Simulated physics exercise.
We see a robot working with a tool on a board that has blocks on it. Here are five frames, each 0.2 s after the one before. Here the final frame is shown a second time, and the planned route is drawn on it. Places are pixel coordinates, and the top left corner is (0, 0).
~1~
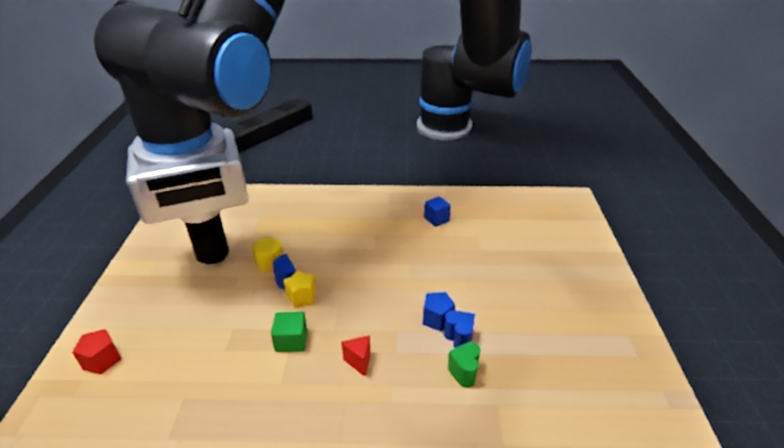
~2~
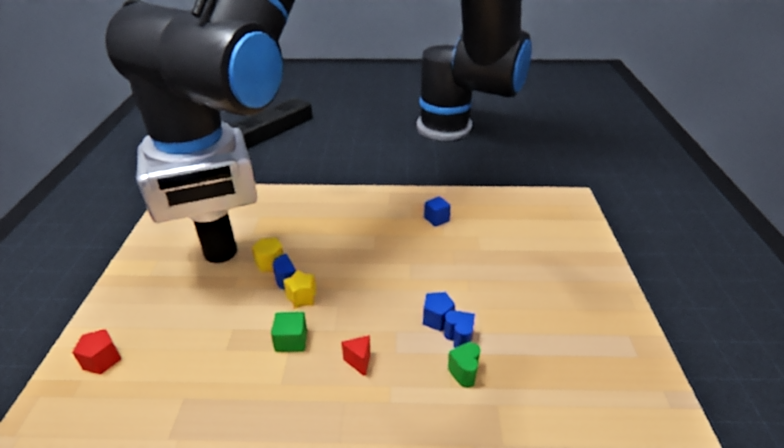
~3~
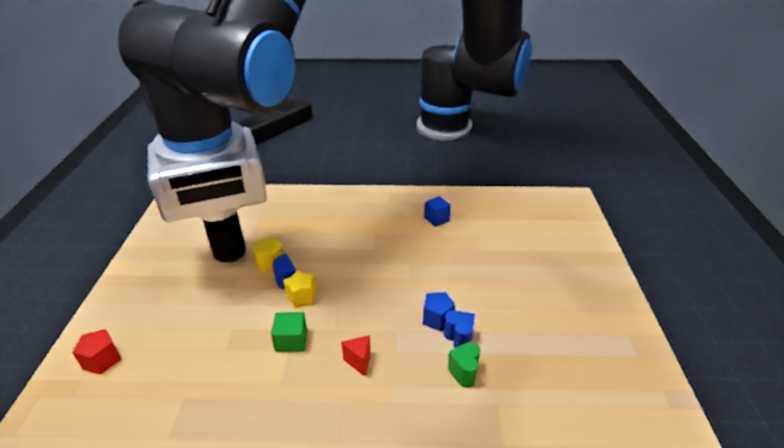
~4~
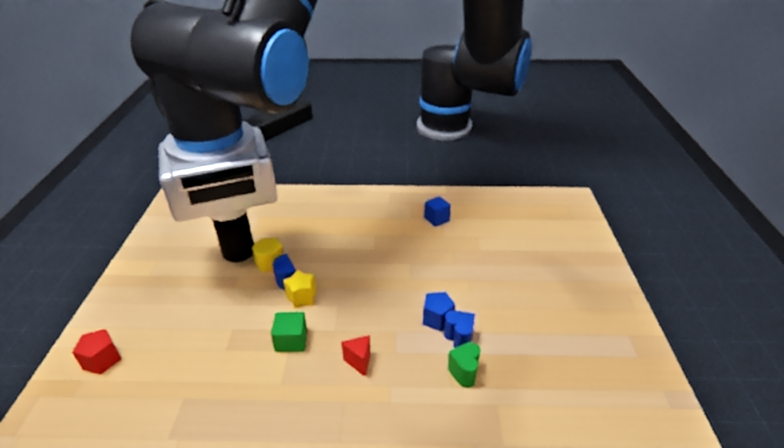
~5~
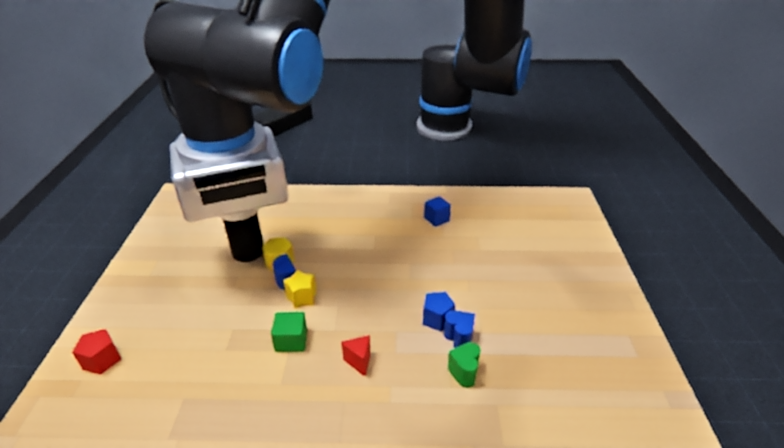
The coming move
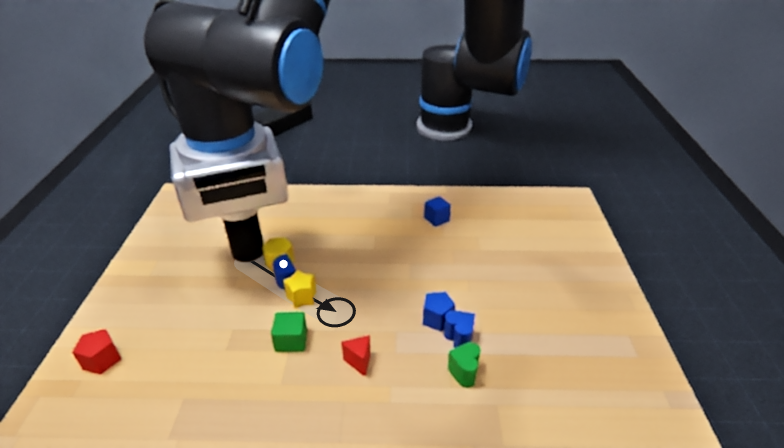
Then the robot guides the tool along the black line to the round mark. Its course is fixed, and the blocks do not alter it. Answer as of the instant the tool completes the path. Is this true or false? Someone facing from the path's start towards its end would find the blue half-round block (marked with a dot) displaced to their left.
My answer: False.
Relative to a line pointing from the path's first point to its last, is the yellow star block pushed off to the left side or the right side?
Over to the right.
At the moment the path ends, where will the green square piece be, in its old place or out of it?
From what I can tell, it will keep its place.
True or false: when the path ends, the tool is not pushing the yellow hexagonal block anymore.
The statement is correct.
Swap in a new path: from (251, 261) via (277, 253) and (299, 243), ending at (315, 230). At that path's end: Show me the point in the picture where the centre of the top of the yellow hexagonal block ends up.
I predict (305, 244).
Path on the board, from (251, 261) to (336, 312); the dot is on the blue half-round block.
The first path, step by step. One third of the way, tool (276, 268); yellow hexagonal block (301, 248), turned 65° anticlockwise; blue half-round block (293, 272), turned 45° clockwise; yellow star block (306, 286).
Two thirds of the way, tool (304, 285); yellow hexagonal block (302, 248), turned 70° anticlockwise; blue half-round block (320, 292), turned 65° clockwise; yellow star block (330, 308).
At the end, tool (335, 303); yellow hexagonal block (302, 248), turned 70° anticlockwise; blue half-round block (350, 313), turned 95° clockwise; green square piece in place; yellow star block (349, 333), turned 30° clockwise; red triangle (361, 353), turned 15° anticlockwise.
